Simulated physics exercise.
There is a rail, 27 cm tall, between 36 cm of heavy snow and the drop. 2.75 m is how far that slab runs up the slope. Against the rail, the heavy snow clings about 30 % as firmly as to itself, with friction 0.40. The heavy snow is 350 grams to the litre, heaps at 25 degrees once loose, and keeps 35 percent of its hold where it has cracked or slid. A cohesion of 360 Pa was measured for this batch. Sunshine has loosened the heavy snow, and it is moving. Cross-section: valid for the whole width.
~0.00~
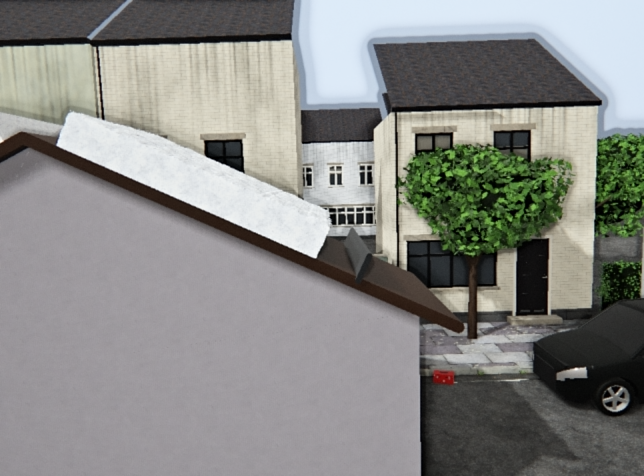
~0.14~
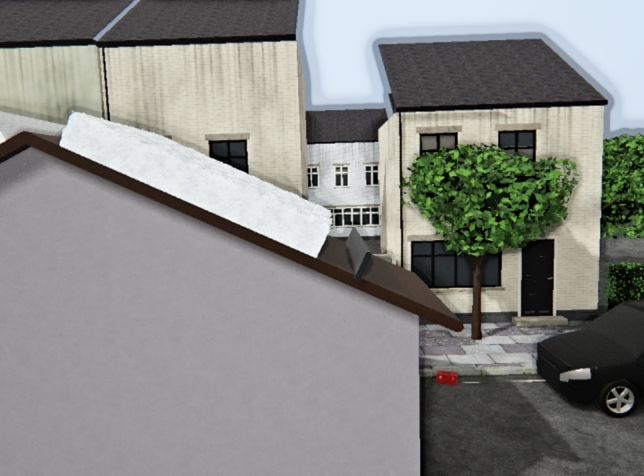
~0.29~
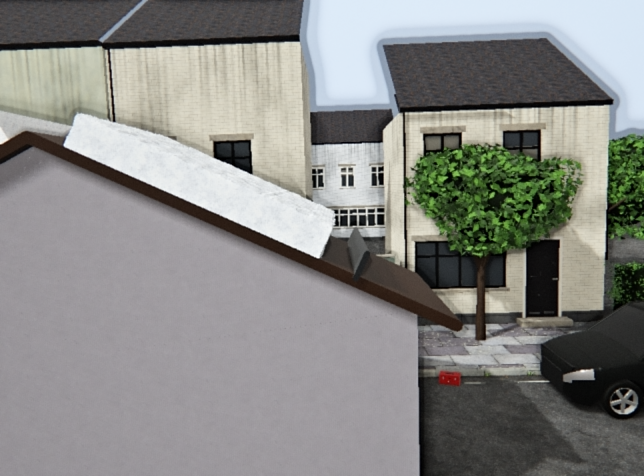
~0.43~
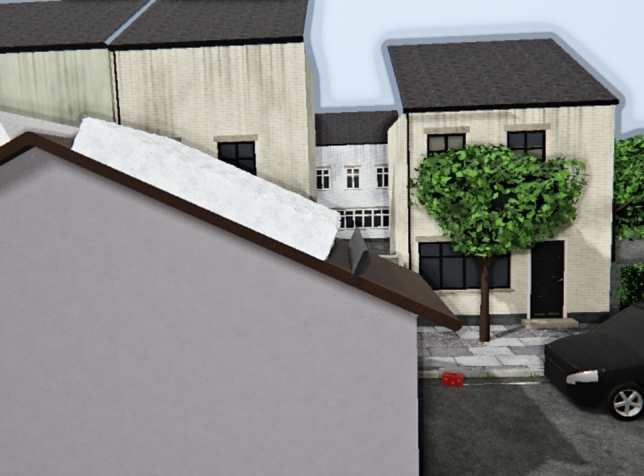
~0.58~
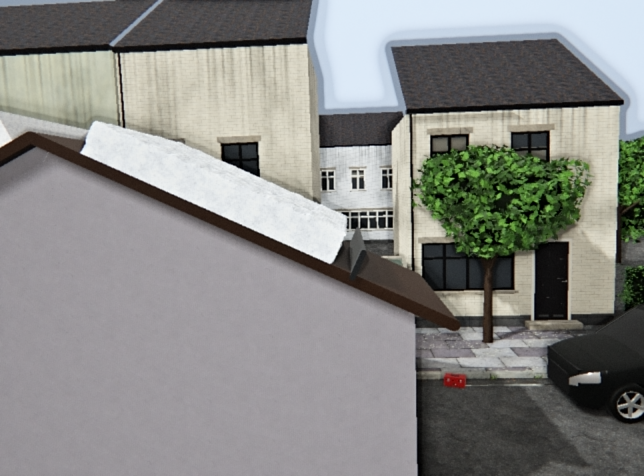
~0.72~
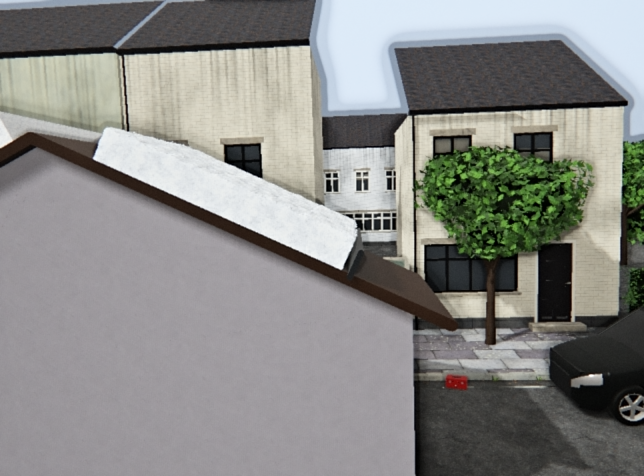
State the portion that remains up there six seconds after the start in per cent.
The portion that remains up there six seconds after the start is near 92 per cent.
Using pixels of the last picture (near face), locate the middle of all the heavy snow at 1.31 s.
You'll find it around (264, 213).
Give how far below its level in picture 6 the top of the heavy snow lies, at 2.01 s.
I'd put it at close to 0.2 m.
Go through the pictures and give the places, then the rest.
In the first picture, foremost bit of the heavy snow at (328, 226).
In the second picture, foremost bit of the heavy snow at (329, 225), its middle shifted 1.4 cm.
In the third picture, foremost bit of the heavy snow at (331, 226), its middle shifted 5.6 cm.
In the fourth picture, foremost bit of the heavy snow at (337, 228), its middle shifted 13 cm.
In the fifth picture, foremost bit of the heavy snow at (344, 232), its middle shifted 23 cm.
In the sixth picture, foremost bit of the heavy snow at (354, 237), its middle shifted 36 cm.
After 1.31 s, 100 % of the snow is on the roof.
After 2.01 s, 98 % of the snow is on the roof.
After 2.70 s, 95 % of the snow is on the roof.
After 3.40 s, 94 % of the snow is on the roof.
After 6.00 s, 92 % of the snow is on the roof.
